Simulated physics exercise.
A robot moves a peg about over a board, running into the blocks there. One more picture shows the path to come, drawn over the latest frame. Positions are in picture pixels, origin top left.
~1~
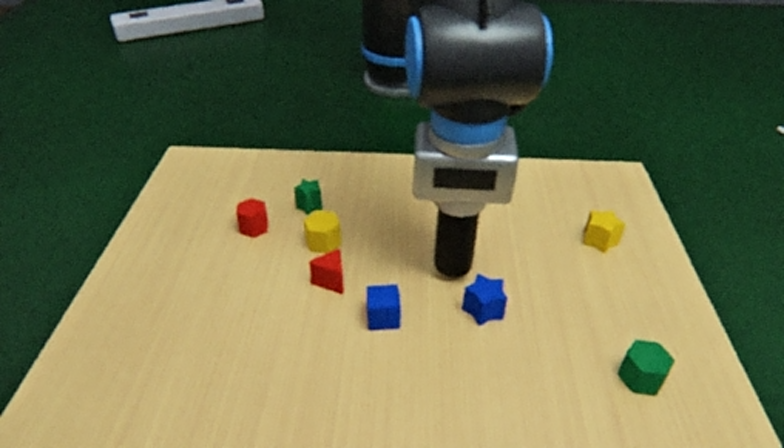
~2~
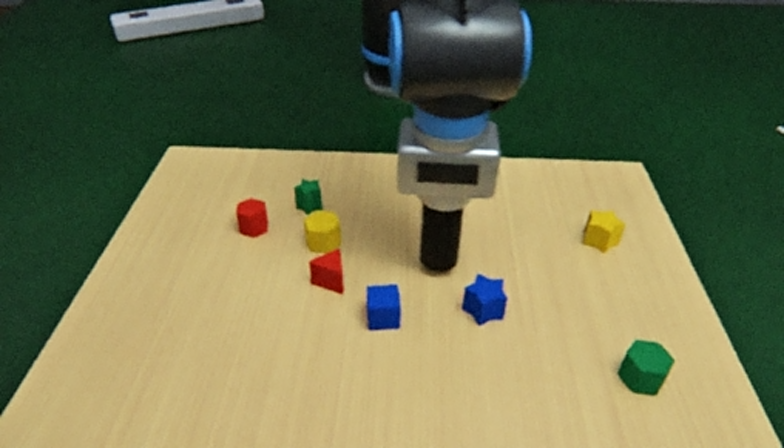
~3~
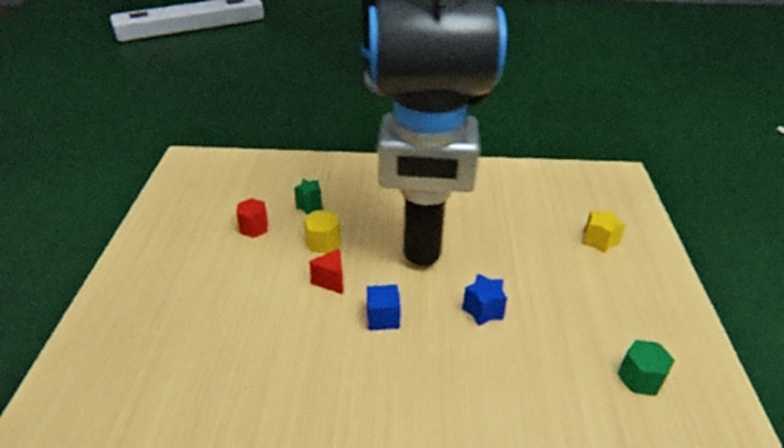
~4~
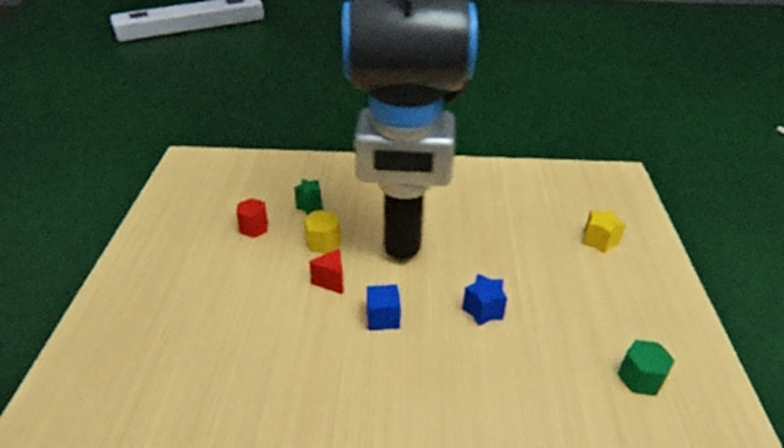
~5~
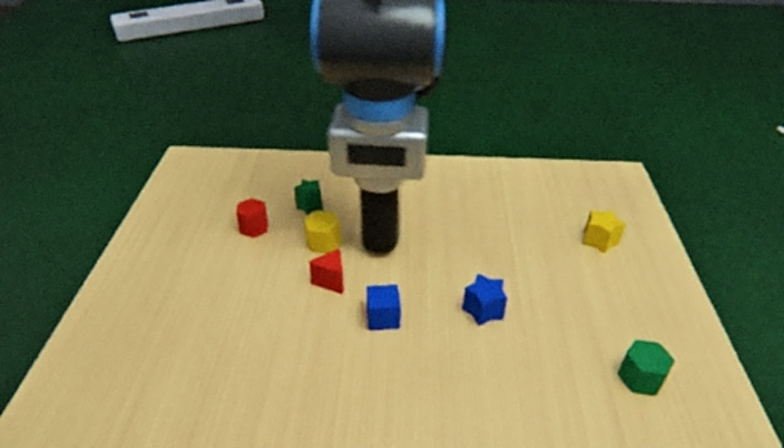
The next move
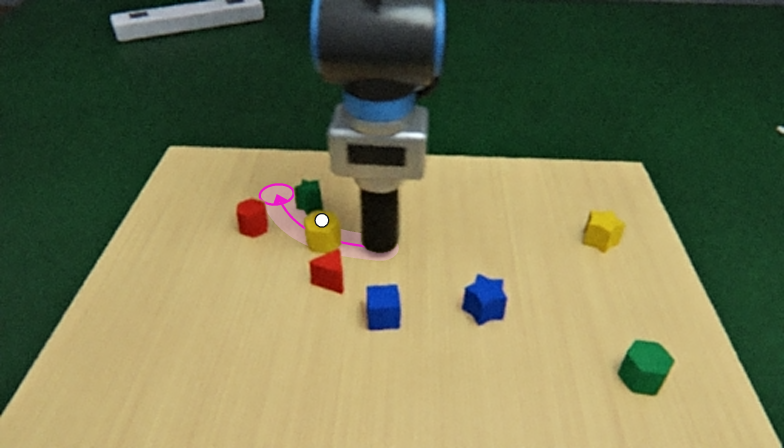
A robot arm moves its black peg left above the board while the blocks stay still.
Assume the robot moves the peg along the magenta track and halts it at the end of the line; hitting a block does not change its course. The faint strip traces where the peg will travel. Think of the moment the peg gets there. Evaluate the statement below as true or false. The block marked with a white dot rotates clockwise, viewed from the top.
The statement is false.
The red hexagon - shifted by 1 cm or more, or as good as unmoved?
Moved off its spot.
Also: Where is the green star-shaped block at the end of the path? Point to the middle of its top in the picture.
Somewhere near (306, 175).
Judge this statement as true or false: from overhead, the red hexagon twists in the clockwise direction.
This is true.
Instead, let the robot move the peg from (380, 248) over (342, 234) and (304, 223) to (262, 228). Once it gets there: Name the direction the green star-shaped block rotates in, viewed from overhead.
Clockwise rotation.
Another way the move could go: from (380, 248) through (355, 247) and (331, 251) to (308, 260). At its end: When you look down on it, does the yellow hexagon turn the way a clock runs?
Yes, that is how it ends up.
The line goes from (380, 248) by way of (331, 240) and (294, 220) to (277, 194); the dot is on the yellow hexagon.
On the path given first. One third of the way, peg (330, 232); yellow hexagon (291, 217), turned 15° anticlockwise.
Two thirds of the way, peg (293, 213); red hexagon (239, 207), turned 35° clockwise; green star-shaped block (307, 181), turned 30° clockwise; yellow hexagon (264, 215), turned 75° anticlockwise.
At the end, peg (276, 187); red hexagon (239, 207), turned 35° clockwise; green star-shaped block (306, 175), turned 105° clockwise; yellow hexagon (265, 215), turned 75° anticlockwise; red triangular block unmoved.
